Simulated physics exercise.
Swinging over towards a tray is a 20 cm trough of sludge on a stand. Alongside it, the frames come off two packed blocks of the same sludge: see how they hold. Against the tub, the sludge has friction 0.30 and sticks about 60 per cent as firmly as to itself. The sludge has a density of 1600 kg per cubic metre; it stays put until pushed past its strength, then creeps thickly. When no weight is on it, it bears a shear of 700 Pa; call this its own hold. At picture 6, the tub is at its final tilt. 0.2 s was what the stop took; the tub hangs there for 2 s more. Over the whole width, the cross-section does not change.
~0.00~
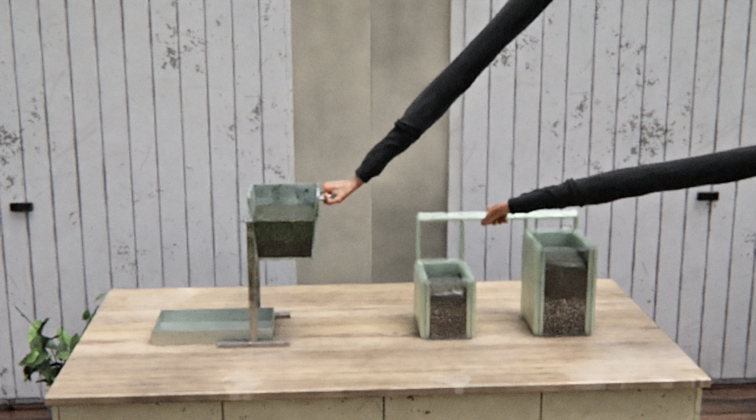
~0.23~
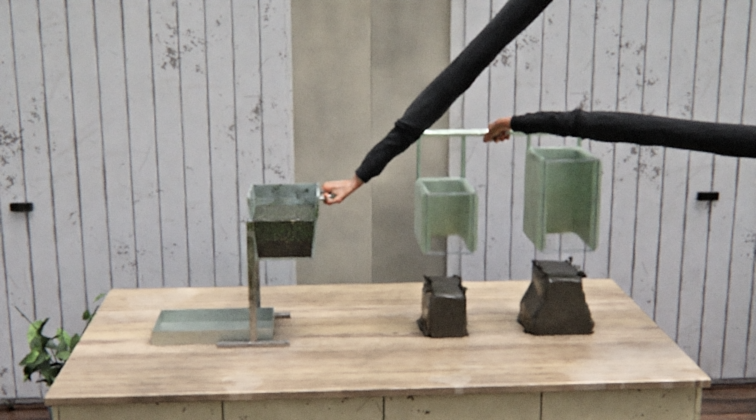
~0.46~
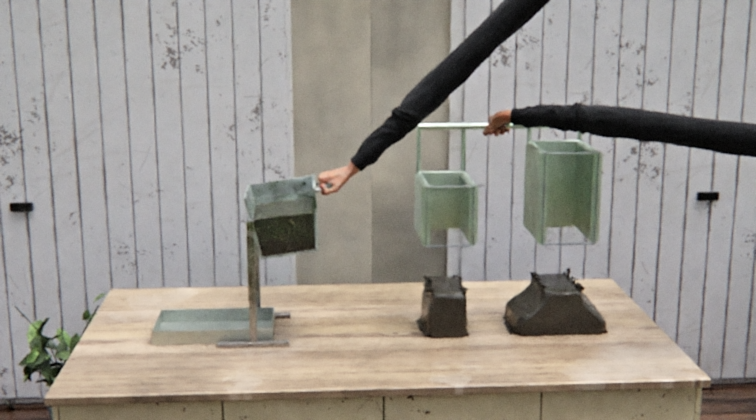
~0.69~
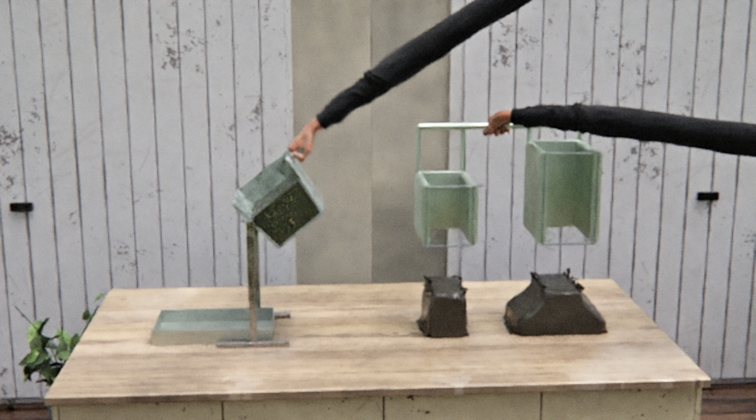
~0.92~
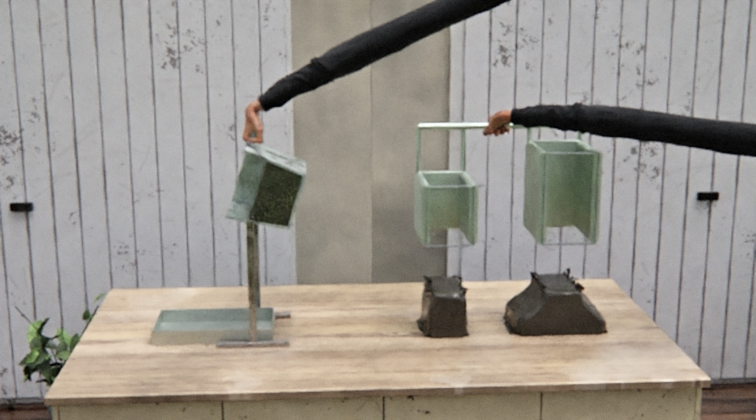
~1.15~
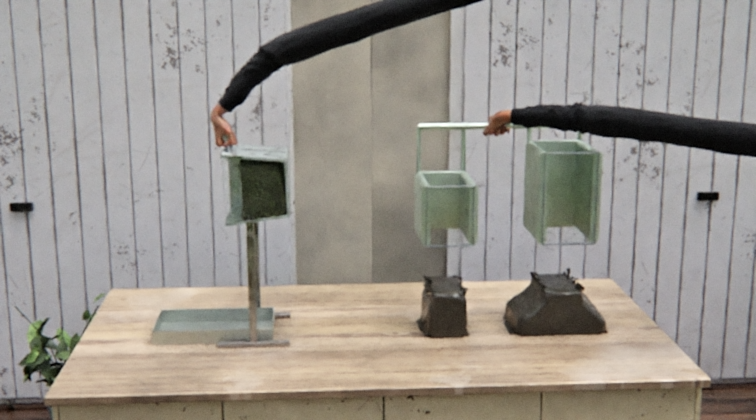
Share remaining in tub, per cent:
Near 72 percent.
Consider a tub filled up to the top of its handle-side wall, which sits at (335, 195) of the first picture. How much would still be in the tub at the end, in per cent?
Around 45 percent would still be in the tub at the end.
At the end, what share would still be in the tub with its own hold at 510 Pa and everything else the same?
I'd say around 55 percent.
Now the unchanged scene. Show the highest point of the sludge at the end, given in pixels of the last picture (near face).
On the near face, the top ends up close to (262, 192).
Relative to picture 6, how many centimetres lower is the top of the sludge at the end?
About 9 cm.
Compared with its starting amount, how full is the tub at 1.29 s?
About 100 %.
After 1.29 s, the tub is at 92 degrees and holds 100 %.
After 1.46 s, the tub is at 92 degrees and holds 93 %.
After 1.63 s, the tub is at 92 degrees and holds 82 %.
After 1.80 s, the tub is at 92 degrees and holds 75 %.
After 3.15 s, the tub is at 92 degrees and holds 72 %.
